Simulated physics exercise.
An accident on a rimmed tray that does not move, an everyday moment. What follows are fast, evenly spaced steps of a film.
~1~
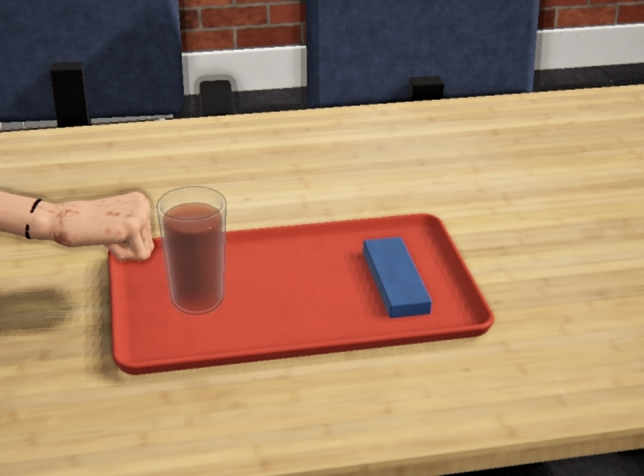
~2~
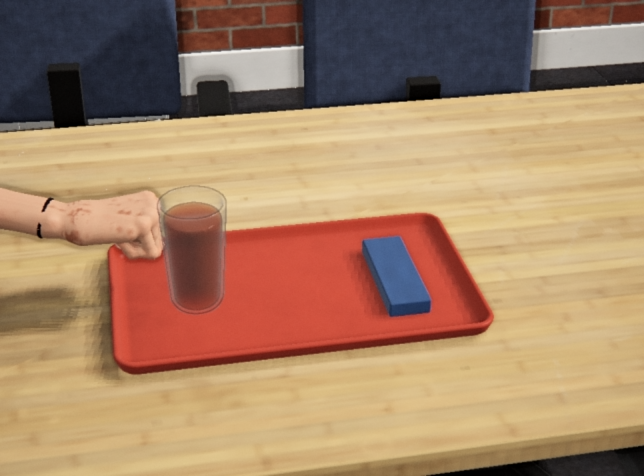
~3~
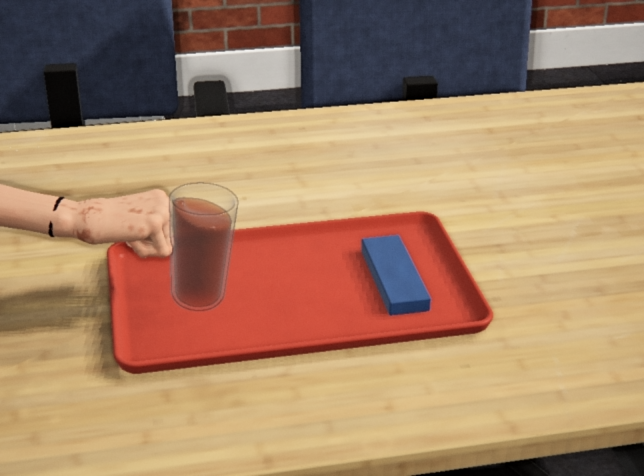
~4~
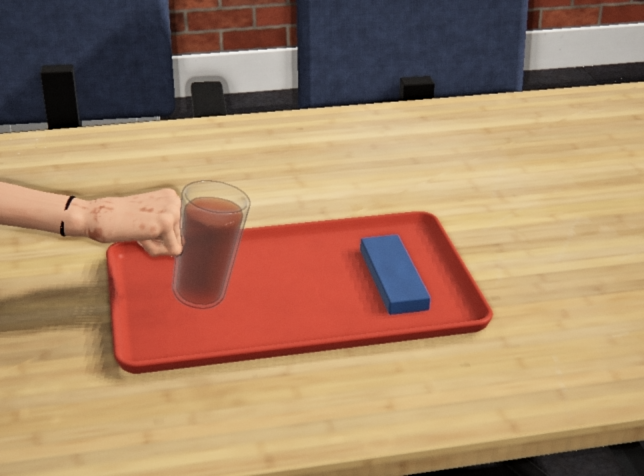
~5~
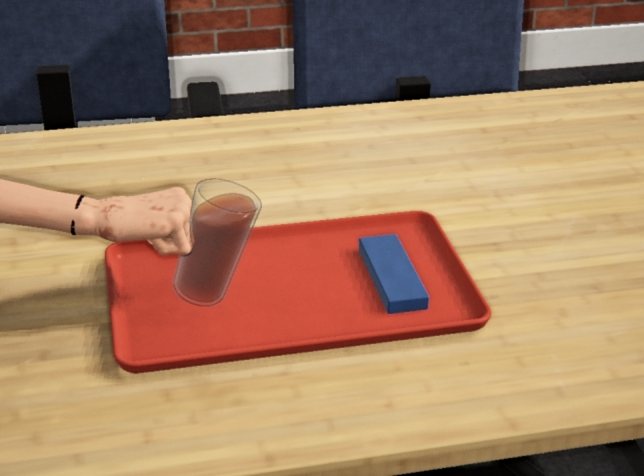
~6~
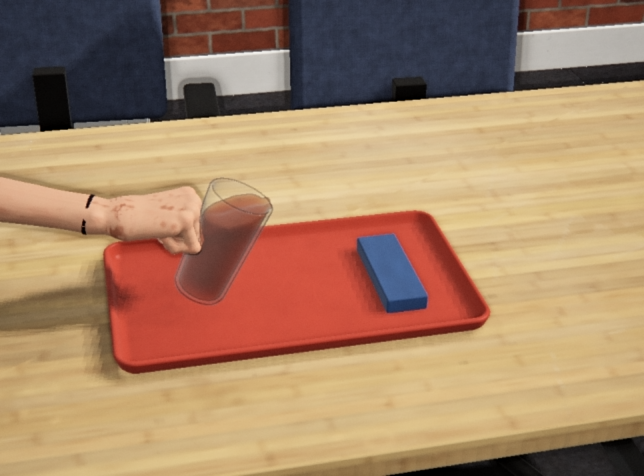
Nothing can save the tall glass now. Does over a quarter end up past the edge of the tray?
No: The tray is going to lose a quarter or less of it.
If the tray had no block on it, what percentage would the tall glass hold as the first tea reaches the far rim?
Roughly 65 per cent.
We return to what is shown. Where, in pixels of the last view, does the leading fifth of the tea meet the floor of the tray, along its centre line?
Impact centre, mid-line: Approx. (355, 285).
A moment on, the tall glass is falling and 100 per cent is in the glass, 0 on the tray and 0 above or beyond its rim.
Next, the tall glass lies on its side and 68 per cent is in the glass, 10 on the tray and 22 above or beyond its rim.
Then the tall glass lies on its side and 42 per cent is in the glass, 38 on the tray and 20 above or beyond its rim.
Later the tall glass lies on its side and 23 per cent is in the glass, 59 on the tray and 18 above or beyond its rim.
Finally, 84 per cent is held by tray and glass, 16 is off the tray.
